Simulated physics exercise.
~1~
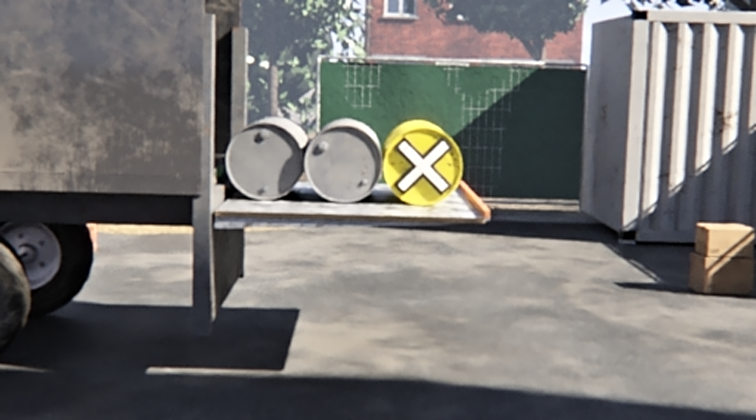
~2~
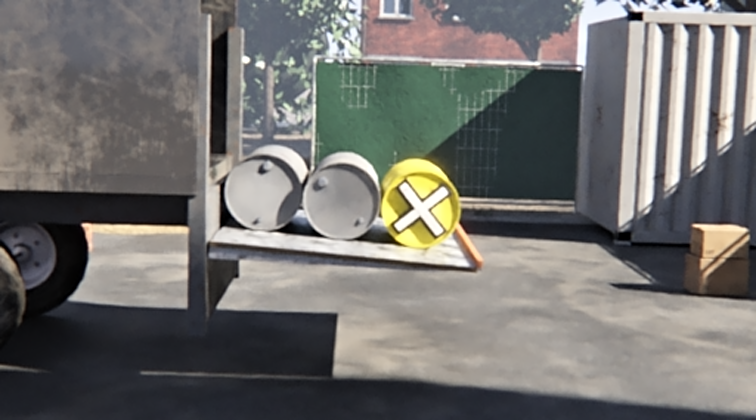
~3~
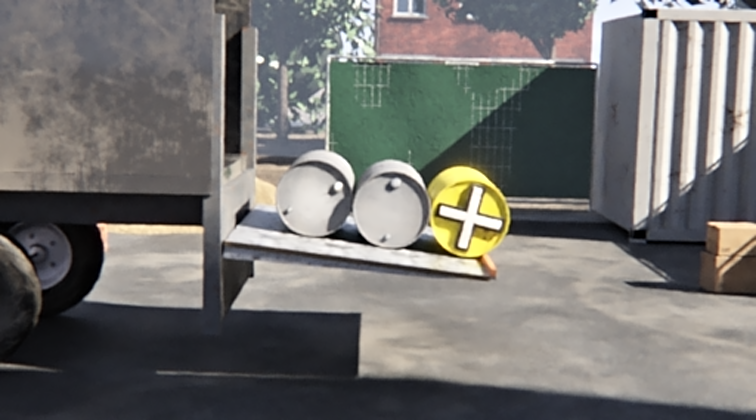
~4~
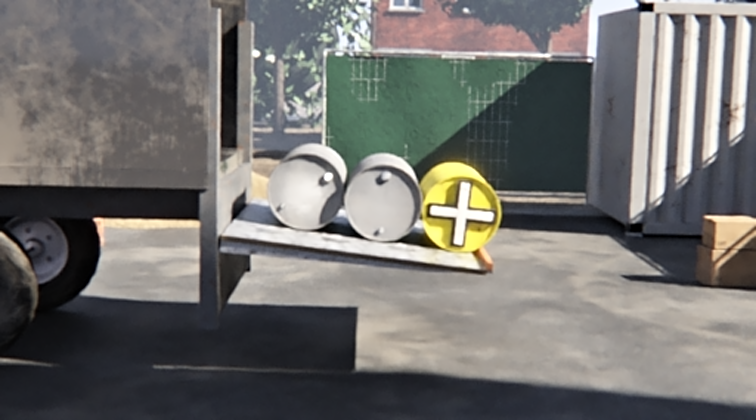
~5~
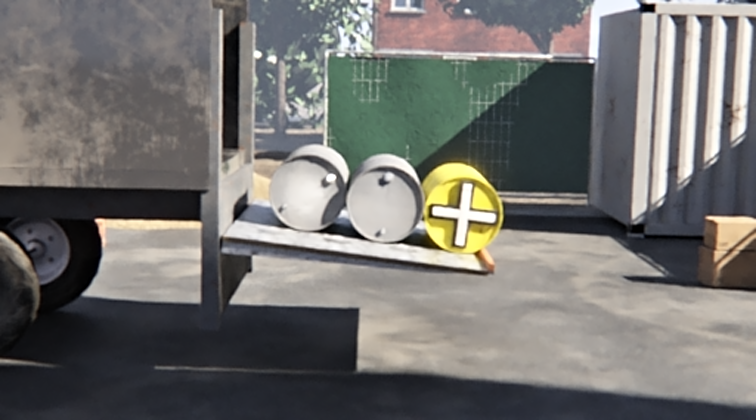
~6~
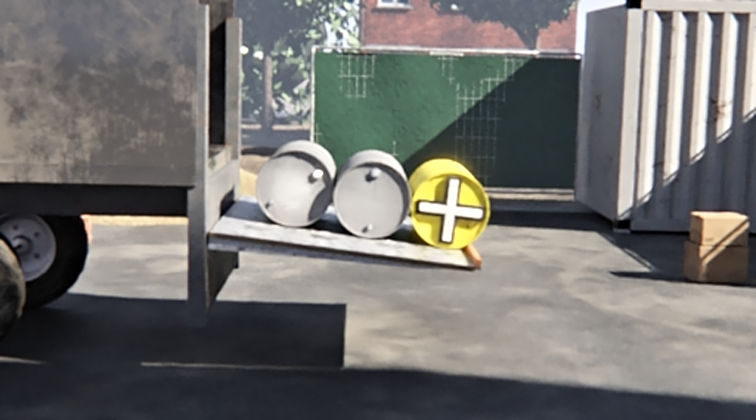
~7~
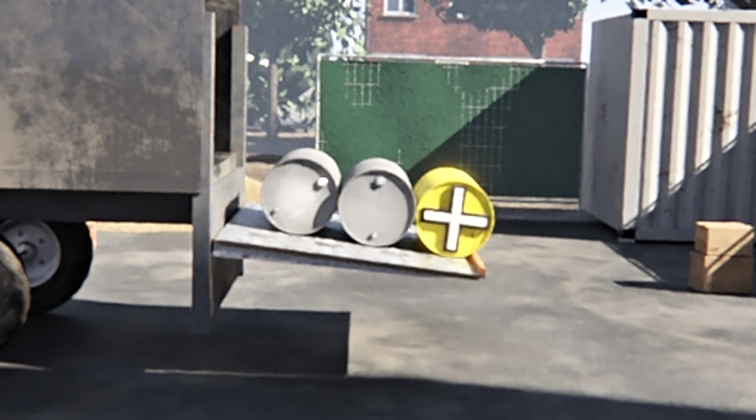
The footage shows two grey drums and a yellow one marked with a white cross lying on a truck's tail-lift, which tips downward at its outer end. The drums roll right toward the raised stop, the yellow one leading, then settle with all three still on the plate.
